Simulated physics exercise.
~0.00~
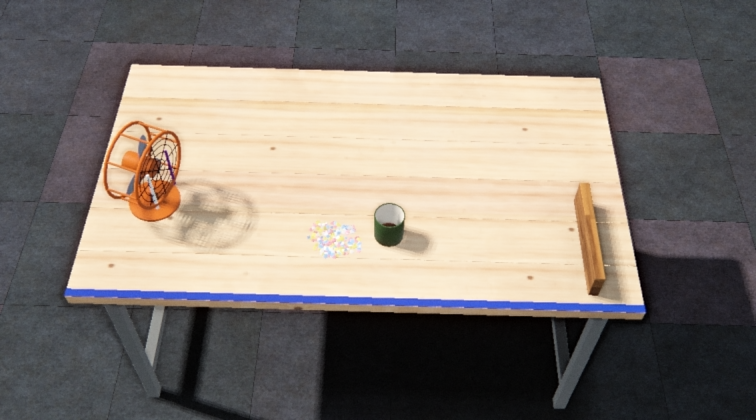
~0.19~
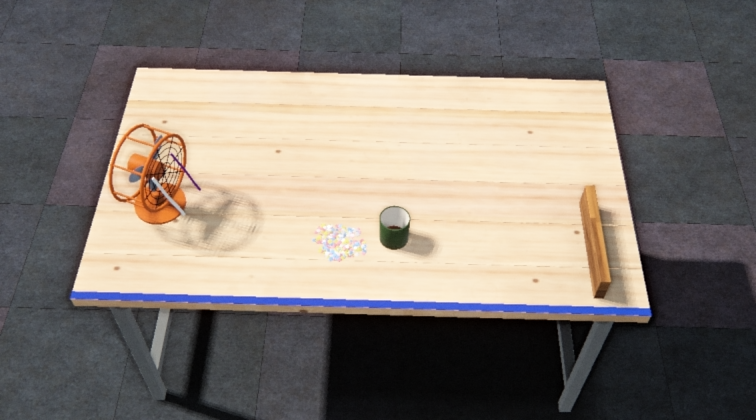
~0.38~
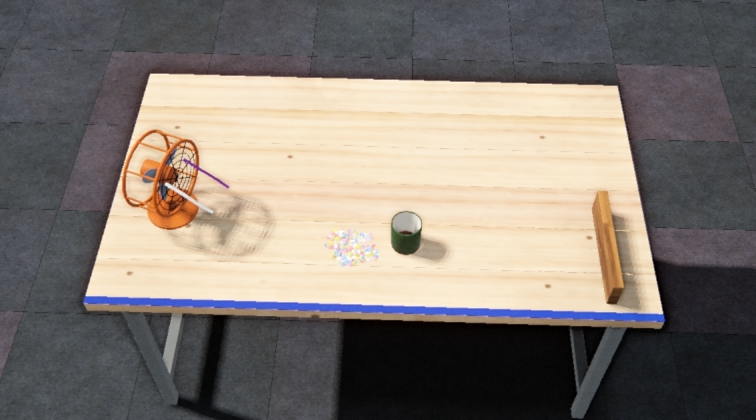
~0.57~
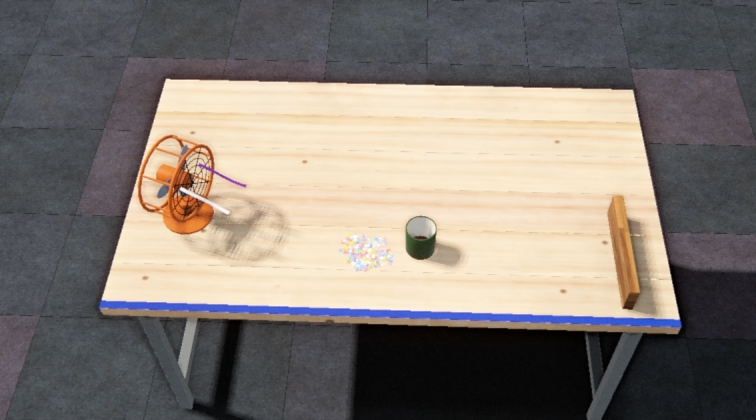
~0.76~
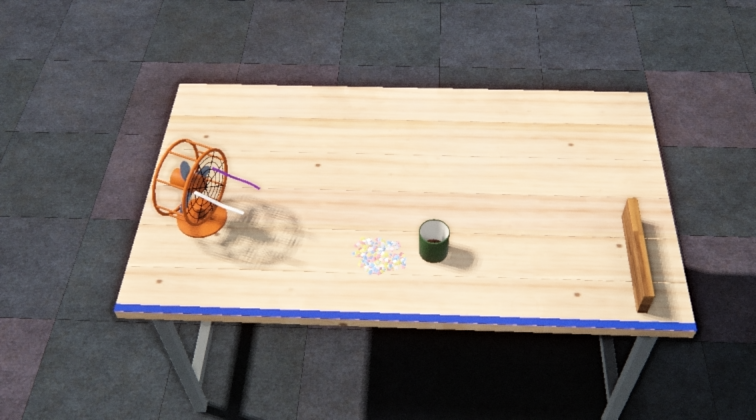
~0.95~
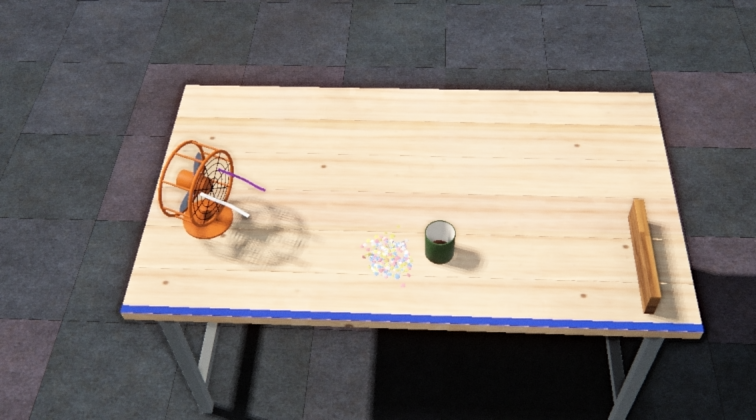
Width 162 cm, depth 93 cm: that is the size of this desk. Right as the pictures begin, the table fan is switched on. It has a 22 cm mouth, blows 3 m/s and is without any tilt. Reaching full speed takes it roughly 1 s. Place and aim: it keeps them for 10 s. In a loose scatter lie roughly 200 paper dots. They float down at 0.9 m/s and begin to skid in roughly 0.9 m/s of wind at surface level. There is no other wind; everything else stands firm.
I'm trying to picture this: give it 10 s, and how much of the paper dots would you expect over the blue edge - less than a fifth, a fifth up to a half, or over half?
The share beyond that edge will come out larger than half.
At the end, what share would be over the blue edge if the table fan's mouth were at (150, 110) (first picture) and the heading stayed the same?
It would be near 100 %.
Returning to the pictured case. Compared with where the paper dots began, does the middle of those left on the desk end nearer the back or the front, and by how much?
Moved backward, around 30 cm.
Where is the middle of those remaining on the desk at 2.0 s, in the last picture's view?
Somewhere about (509, 217), I'd say.
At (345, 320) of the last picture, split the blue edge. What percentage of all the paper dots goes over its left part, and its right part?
I'd guess near 0 percent left and close to 70 percent right.
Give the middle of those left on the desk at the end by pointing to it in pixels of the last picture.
I'd put it close to (507, 184) in the last view.
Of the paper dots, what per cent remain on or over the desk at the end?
Roughly 30 per cent.
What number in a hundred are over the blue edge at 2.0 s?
I'd put it at some 60 %.
After 2.0 s the count stands so, 59 % are over the blue edge; the middle of those still in play is near (509, 217).
After 3.2 s the count stands so, 68 % are over the blue edge; the middle of those still in play is near (495, 187).
After 5.5 s the count stands so, 72 % are over the blue edge; the middle of those still in play is near (499, 186).
After 10.0 s, at the end, 74 % are over the blue edge; the middle of those still in play is near (507, 184).
